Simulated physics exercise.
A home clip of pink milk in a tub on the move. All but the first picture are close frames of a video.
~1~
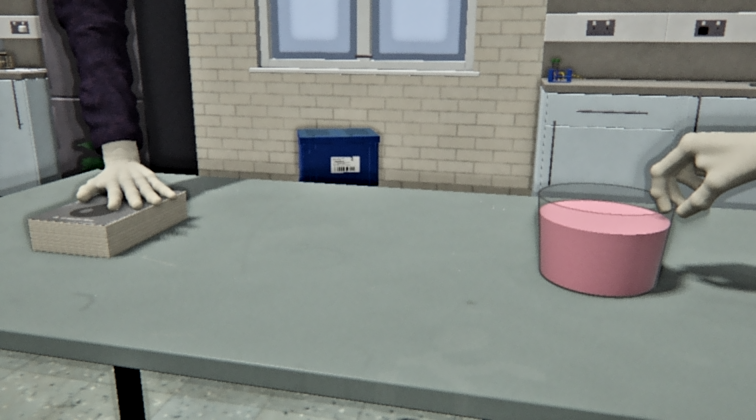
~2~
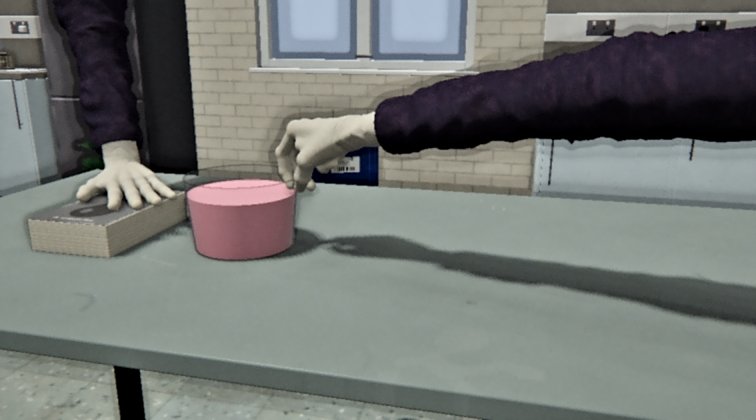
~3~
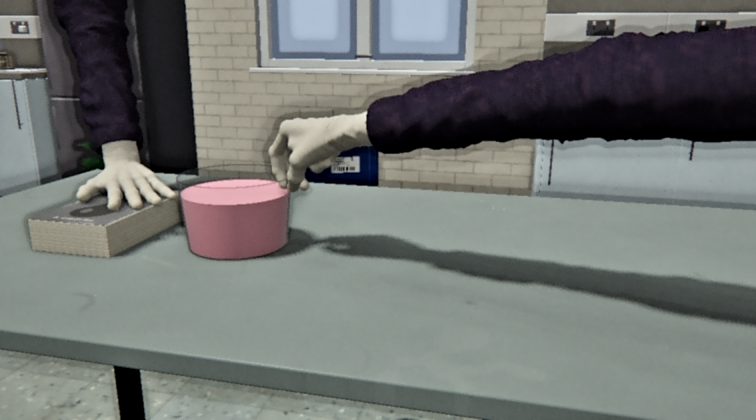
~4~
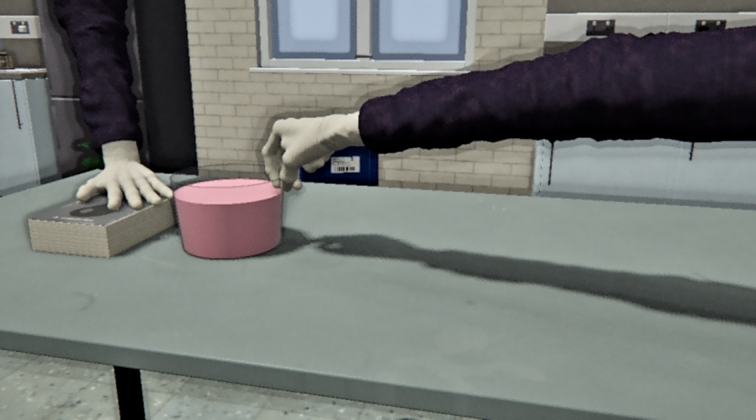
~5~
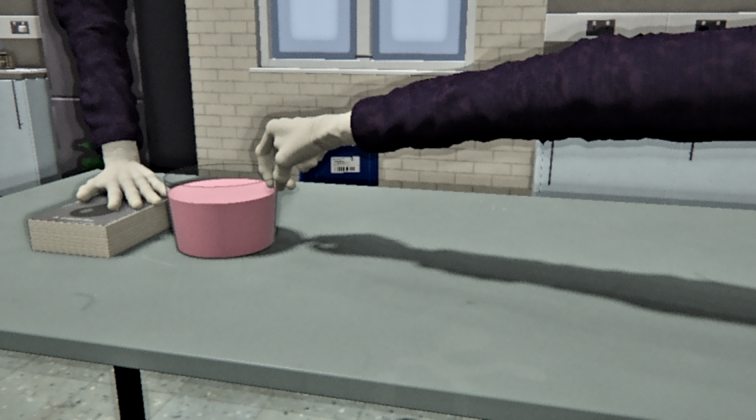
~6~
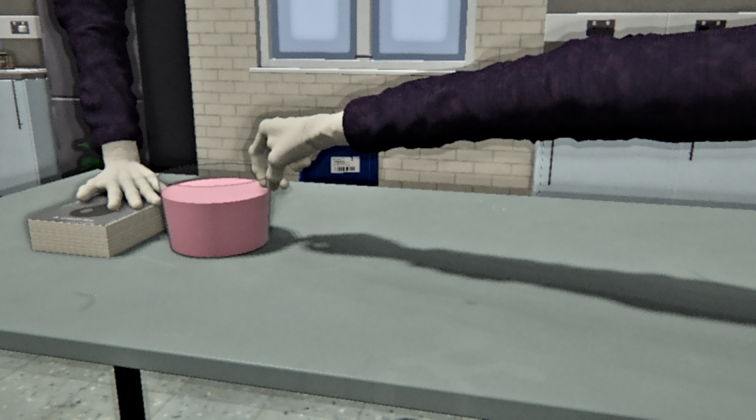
We see a hand at the rim of a tub of pink milk on a grey table, while another hand rests on a thick book; the tub moves left across the table, then inches further left beside the book.
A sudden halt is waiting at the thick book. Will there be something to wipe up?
It keeps it all in.
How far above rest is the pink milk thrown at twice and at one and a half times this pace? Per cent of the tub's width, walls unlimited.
First 15 %, second 10 %.
Next, the tub meets the thick book.
After that, the pink milk surges up the wall; the wave climbs under half way to the rim.
Finally, the tub stands at the thick book; its rim is dry.
